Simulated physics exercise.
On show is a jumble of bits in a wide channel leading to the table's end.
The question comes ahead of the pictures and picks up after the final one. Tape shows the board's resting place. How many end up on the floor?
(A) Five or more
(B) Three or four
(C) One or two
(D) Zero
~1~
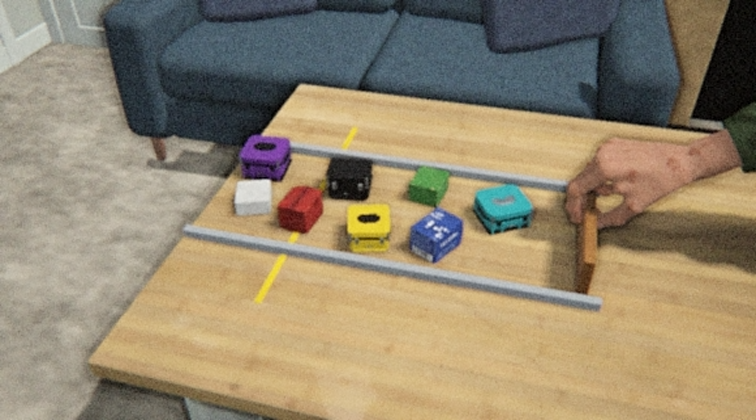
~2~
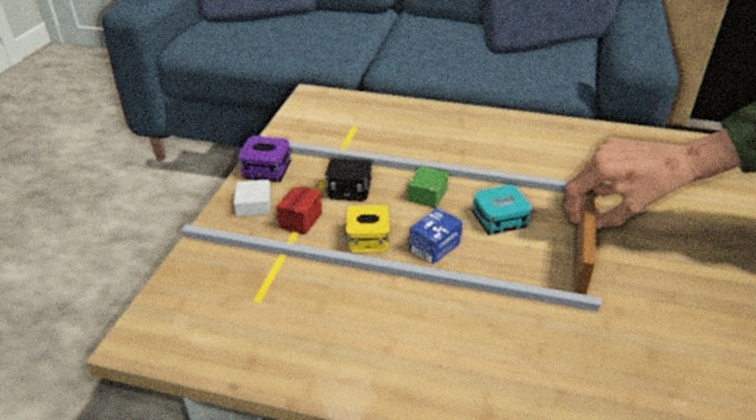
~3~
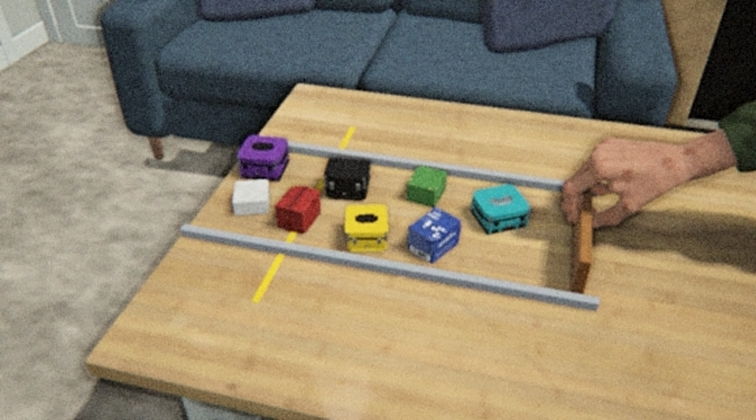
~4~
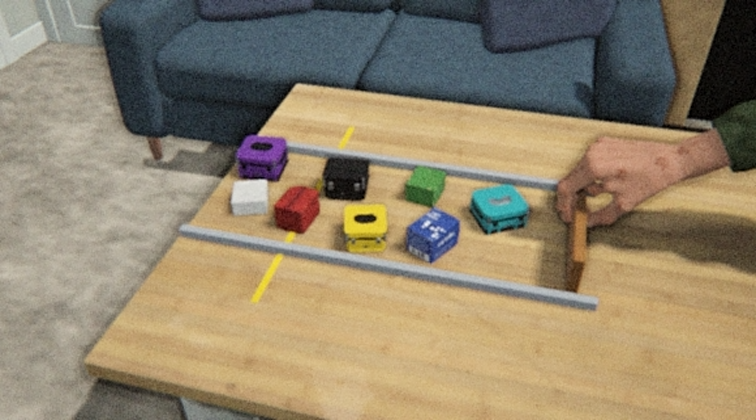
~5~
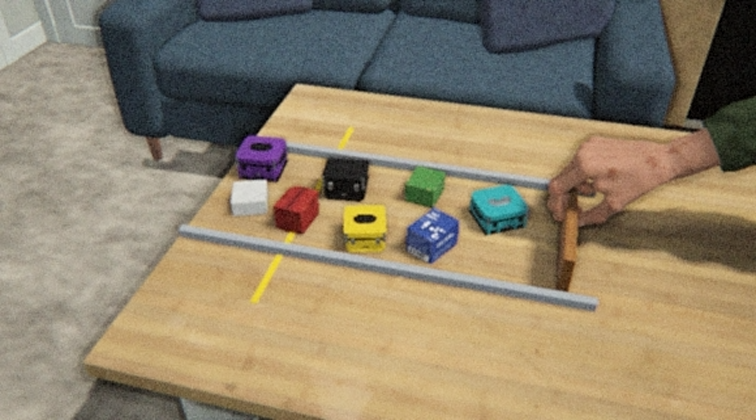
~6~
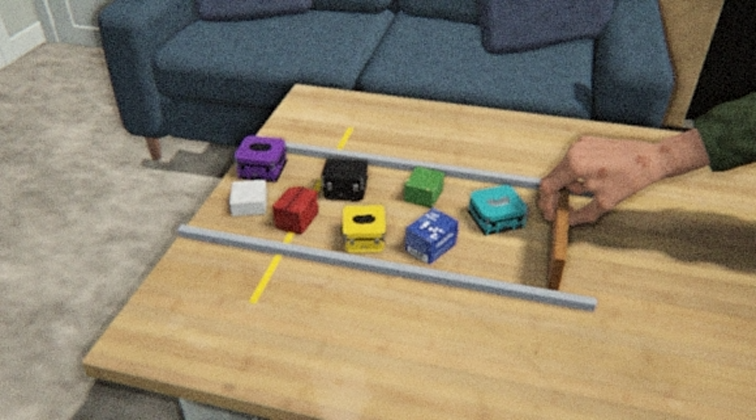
Answer: C.
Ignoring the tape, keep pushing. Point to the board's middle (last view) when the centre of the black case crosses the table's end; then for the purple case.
The middle is at (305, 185) when it's the black case, and at (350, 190) when it's the purple case.
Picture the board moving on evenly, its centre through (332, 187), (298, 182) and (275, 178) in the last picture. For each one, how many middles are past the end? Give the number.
First 1, then 3, finally 4.
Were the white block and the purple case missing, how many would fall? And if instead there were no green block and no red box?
You'd see 0 fallen, and 1 in the other try.
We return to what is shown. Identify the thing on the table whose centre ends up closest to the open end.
Black case.
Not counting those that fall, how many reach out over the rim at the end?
The overhang total is 1.
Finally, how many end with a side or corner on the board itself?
Number: 2.
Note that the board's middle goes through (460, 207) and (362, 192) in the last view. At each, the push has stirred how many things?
The first count is 3, and then it's 8.
Early on, none off yet; purple case at rest near (262, 158); white block at rest near (249, 198); red box at rest near (296, 210).
A while later, none off yet; purple case at rest near (262, 158); white block at rest near (249, 198); red box moving near (289, 209).
Finally, the number that fall off is one or two; lost, white block and purple case.
